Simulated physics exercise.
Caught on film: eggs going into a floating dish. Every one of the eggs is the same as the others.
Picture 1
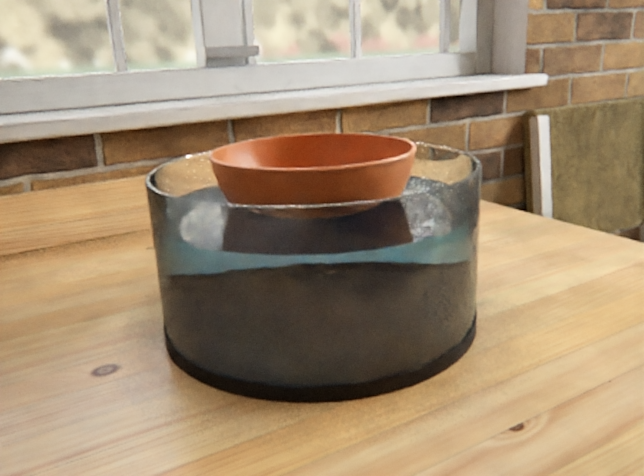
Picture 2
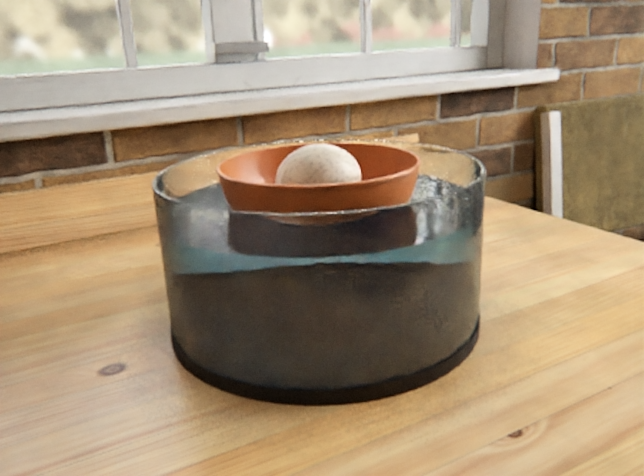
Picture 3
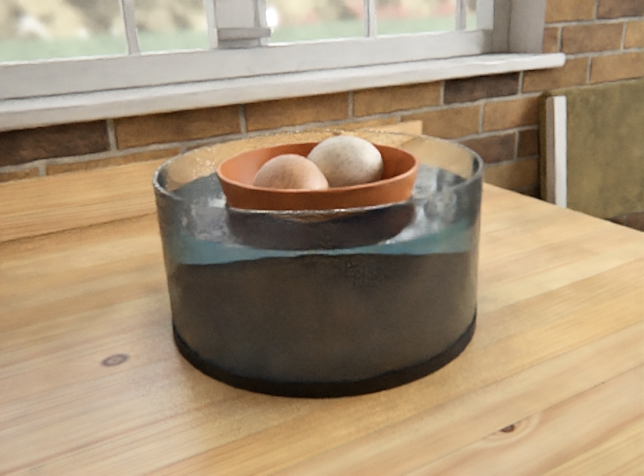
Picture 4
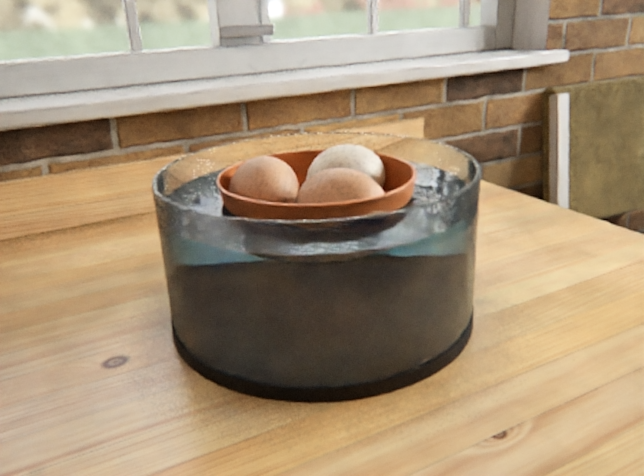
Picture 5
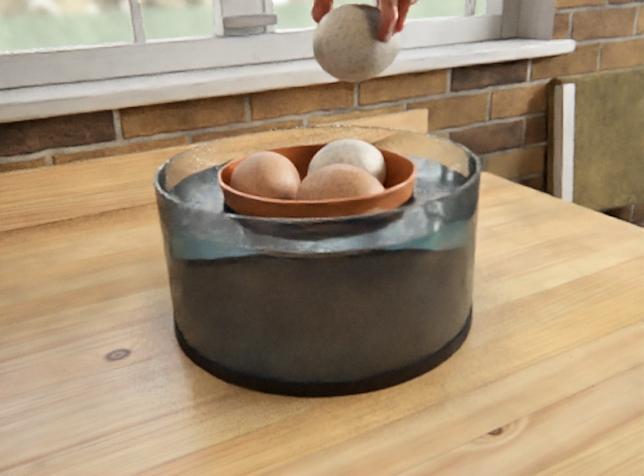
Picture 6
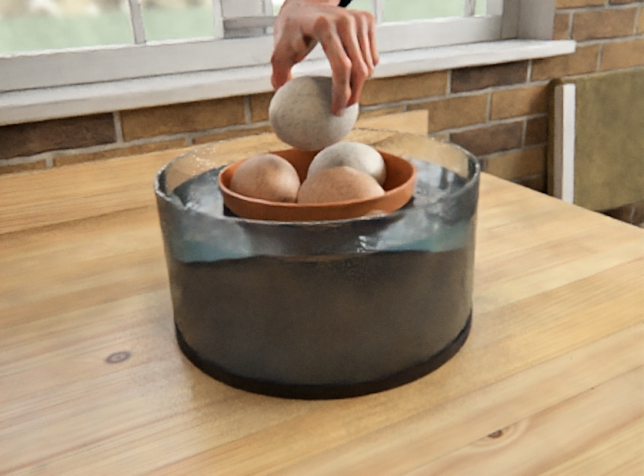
On a wooden table by a window, a brown dish floating in a glass tub of water sank lower as three eggs appeared in it one after another, then a hand lowered another egg toward them.
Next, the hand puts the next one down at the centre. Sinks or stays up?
It stays up.
Shortly, the egg is in and the dish dips.
Then, it steadies; about a fifth of its side above the surface.
At the finish, the dish floats; about a fifth of its side above the surface.
